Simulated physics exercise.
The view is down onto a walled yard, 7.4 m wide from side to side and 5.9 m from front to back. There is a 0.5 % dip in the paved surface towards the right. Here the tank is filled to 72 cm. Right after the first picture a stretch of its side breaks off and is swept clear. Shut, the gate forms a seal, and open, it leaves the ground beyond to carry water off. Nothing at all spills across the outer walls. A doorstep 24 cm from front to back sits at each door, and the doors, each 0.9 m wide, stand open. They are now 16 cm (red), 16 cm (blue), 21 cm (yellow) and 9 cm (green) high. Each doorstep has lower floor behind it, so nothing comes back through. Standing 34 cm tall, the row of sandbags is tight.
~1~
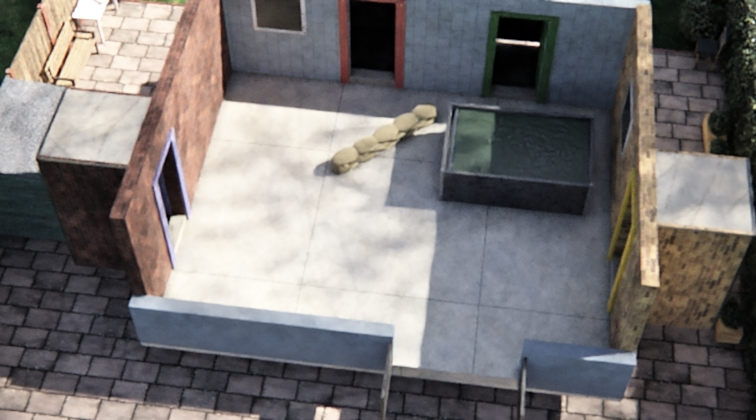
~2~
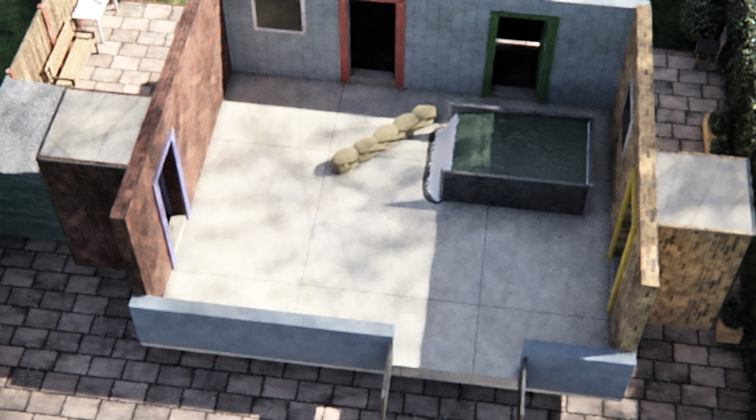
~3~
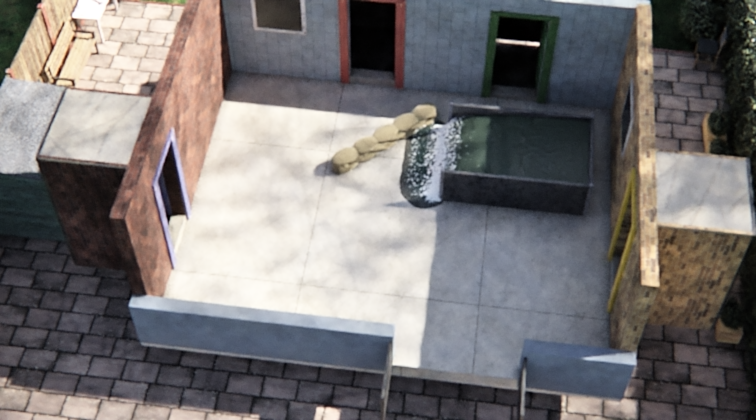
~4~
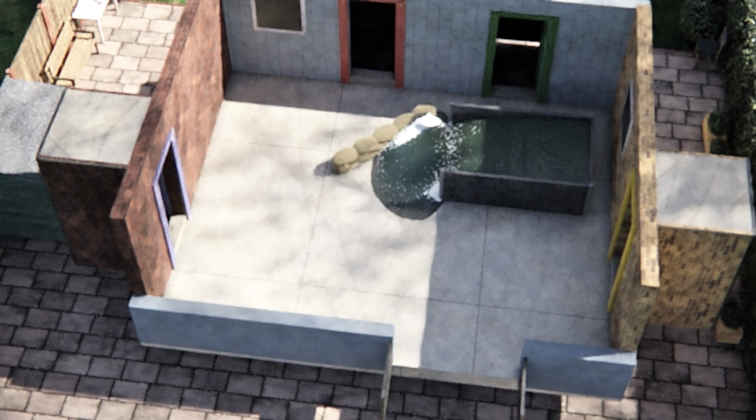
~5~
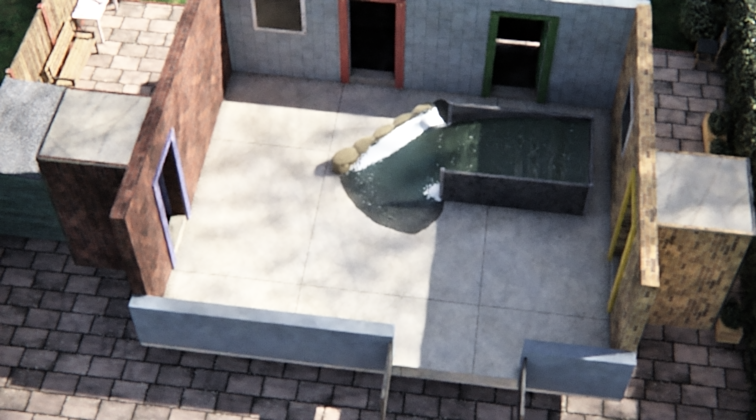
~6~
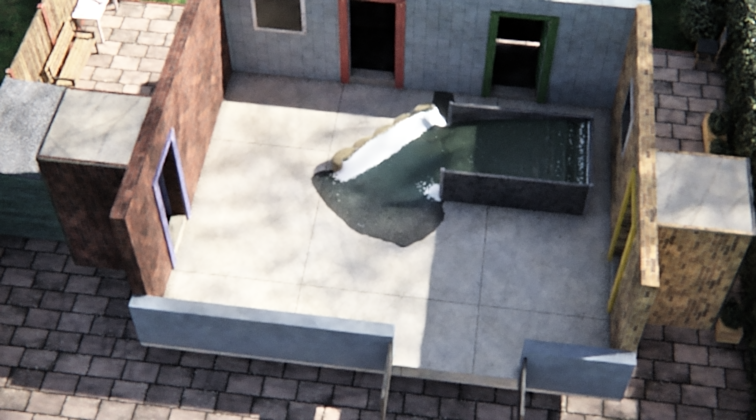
At first, a dark rectangular tank of still water stands on the pale floor of a walled yard, beside a slanting row of sandbags. Then its left side opens and water pours out with white foam, spreading leftward in a dark sheet, washing against the bags and running along them to their far end.
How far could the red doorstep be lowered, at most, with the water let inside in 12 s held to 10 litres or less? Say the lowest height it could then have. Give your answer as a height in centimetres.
It could then stand at about 7 cm.
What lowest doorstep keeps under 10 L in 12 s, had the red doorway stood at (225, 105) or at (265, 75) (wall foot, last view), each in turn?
You'd want roughly 7.0 cm there first, then roughly 12.5 cm.
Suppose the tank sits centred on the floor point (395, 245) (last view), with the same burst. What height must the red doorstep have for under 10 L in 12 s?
You'd need some 11.0 cm.
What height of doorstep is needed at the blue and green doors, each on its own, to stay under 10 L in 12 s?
About 18 cm at blue and 5.5 cm at green.
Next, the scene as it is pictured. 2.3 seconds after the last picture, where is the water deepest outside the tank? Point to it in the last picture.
Look close to (181, 316).
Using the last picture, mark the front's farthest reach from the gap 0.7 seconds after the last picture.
The farthest wet point sits near (205, 197) in the last view.
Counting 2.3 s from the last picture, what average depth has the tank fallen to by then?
About 20 centimetres on average.
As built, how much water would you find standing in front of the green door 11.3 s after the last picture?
Depth: Near 4.5 cm.
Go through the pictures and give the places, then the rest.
The first frame shows still water, 72 cm deep, in the tank at (518, 146); the red door at (372, 47) is dry.
In the second frame, the gap is at (447, 157), the front 0.3 m out at (427, 187); the back of the tank holds 72 cm.
In the third frame, the gap is at (447, 158), the front 0.7 m out at (406, 169); the back of the tank holds 72 cm.
In the fourth frame, the gap is at (447, 159), the front 1.3 m out at (375, 173); the back of the tank holds 72 cm.
In the fifth frame, the front is at (344, 178), 1.8 m from the gap at (447, 159); 3.1 m2 of floor is wet, 71 cm left at the back.
In the sixth frame, water pours out at (447, 159) and has run 2.3 m, to (317, 180); about 8 cm deep outside, 64 cm at the back; the red door at (372, 47), 2.5 m from the gap, is still 1.3 m from the nearest water.
Then, 0.7 s after the last picture water covers 25 % of the floor, deepest (46 cm) near (417, 136); it has not reached the red door.
Then, 2.3 s after the last picture water covers 55 % of the floor, deepest (38 cm) near (181, 316); 4 cm at the red door, 0 litres in over its 16 cm doorstep.
Then, 11.3 s after the last picture water covers 95 % of the floor, deepest (16 cm) near (591, 184); 10 cm at the red door, 0 litres in over its 16 cm doorstep.
At the red door as built, the water peaked near 11 cm, 7.3 s after the last picture.
Run again over the same 12 s with other heights there, 19 litres in over 6 cm, 3 litres over 8.5 cm. The limit of 10 litres is kept from about 7 cm up.
